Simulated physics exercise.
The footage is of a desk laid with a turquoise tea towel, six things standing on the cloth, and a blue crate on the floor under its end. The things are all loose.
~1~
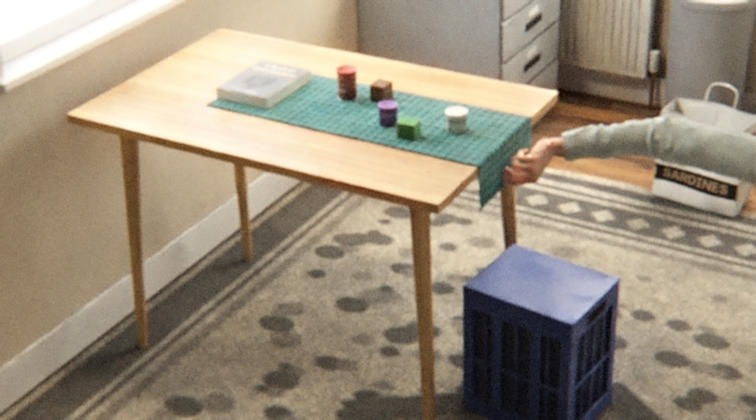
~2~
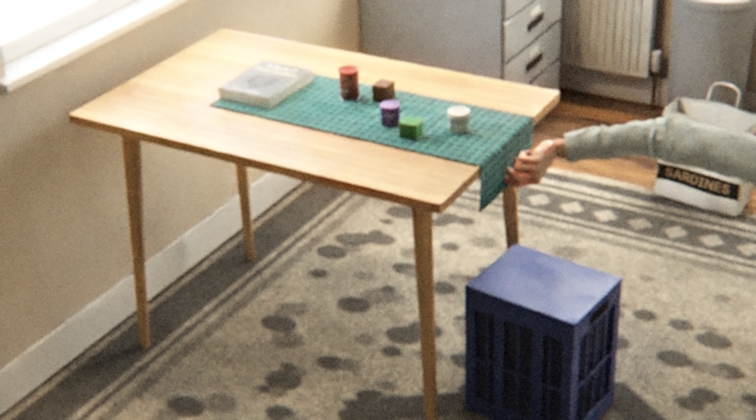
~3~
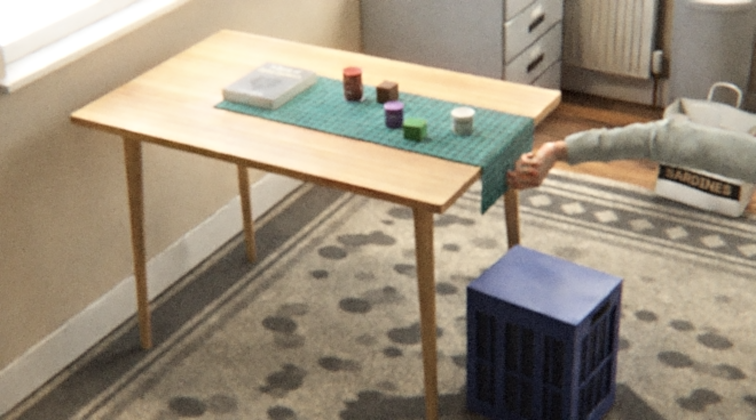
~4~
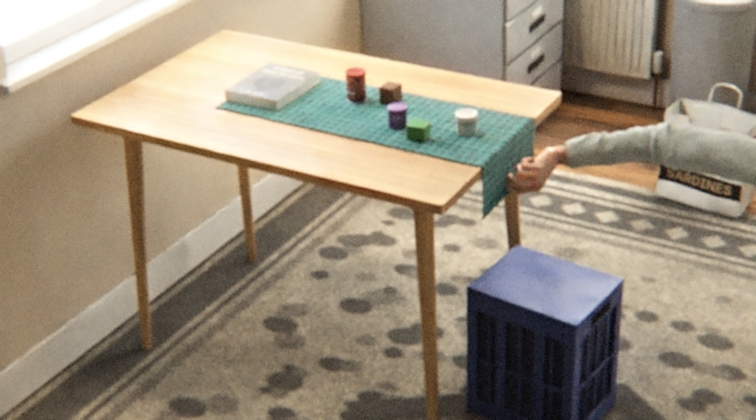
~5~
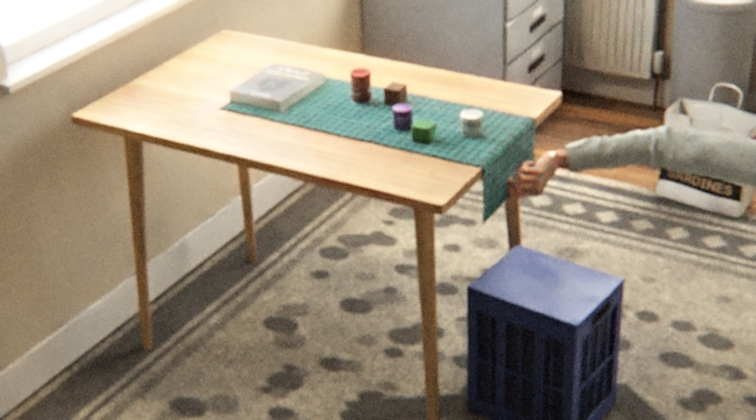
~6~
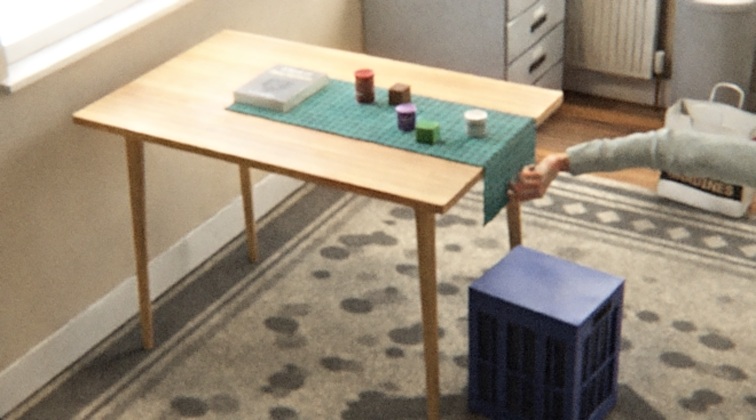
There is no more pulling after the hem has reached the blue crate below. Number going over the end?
So in the end, the top is short a pair of items, that's it.
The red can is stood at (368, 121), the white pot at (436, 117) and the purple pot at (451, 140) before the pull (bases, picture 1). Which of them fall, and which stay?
The red can? It stays where it is. The white pot tips off, and the purple pot tips off.
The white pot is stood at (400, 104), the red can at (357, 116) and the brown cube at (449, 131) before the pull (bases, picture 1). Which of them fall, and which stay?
White pot: Stays. Red can: Stays. Brown cube: Goes.
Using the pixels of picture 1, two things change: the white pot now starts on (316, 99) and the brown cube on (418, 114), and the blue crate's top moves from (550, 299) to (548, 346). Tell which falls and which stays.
White pot stays, brown cube is gone.
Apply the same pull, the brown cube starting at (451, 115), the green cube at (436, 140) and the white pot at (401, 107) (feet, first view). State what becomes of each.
Here's what happens: The brown cube leaves its perch, the green cube leaves its perch, the white pot remains aboard.
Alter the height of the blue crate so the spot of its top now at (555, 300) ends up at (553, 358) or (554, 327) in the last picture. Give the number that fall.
Count: 4, then 3.
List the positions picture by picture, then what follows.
The first picture shows hem (479, 212); white pot (457, 111); green cube (408, 121); purple pot (388, 104); brown cube (381, 83); red can (346, 69); top of the crate (550, 299).
The second picture shows hem (479, 212); white pot (459, 111).
The third picture shows hem (482, 216); green cube (415, 122).
The fourth picture shows hem (483, 220); purple pot (397, 107); top of the crate (554, 300).
The fifth picture shows hem (484, 224); brown cube (395, 86).
The sixth picture shows hem (483, 228); white pot (476, 114); green cube (427, 124); purple pot (406, 108); brown cube (399, 86); red can (364, 72).
Soon after, hem near (512, 258); white pot gone.
After that, hem on the crate; white pot and green cube gone.
In the end, hem on the crate; white pot and green cube gone. The count of fallen things is two.
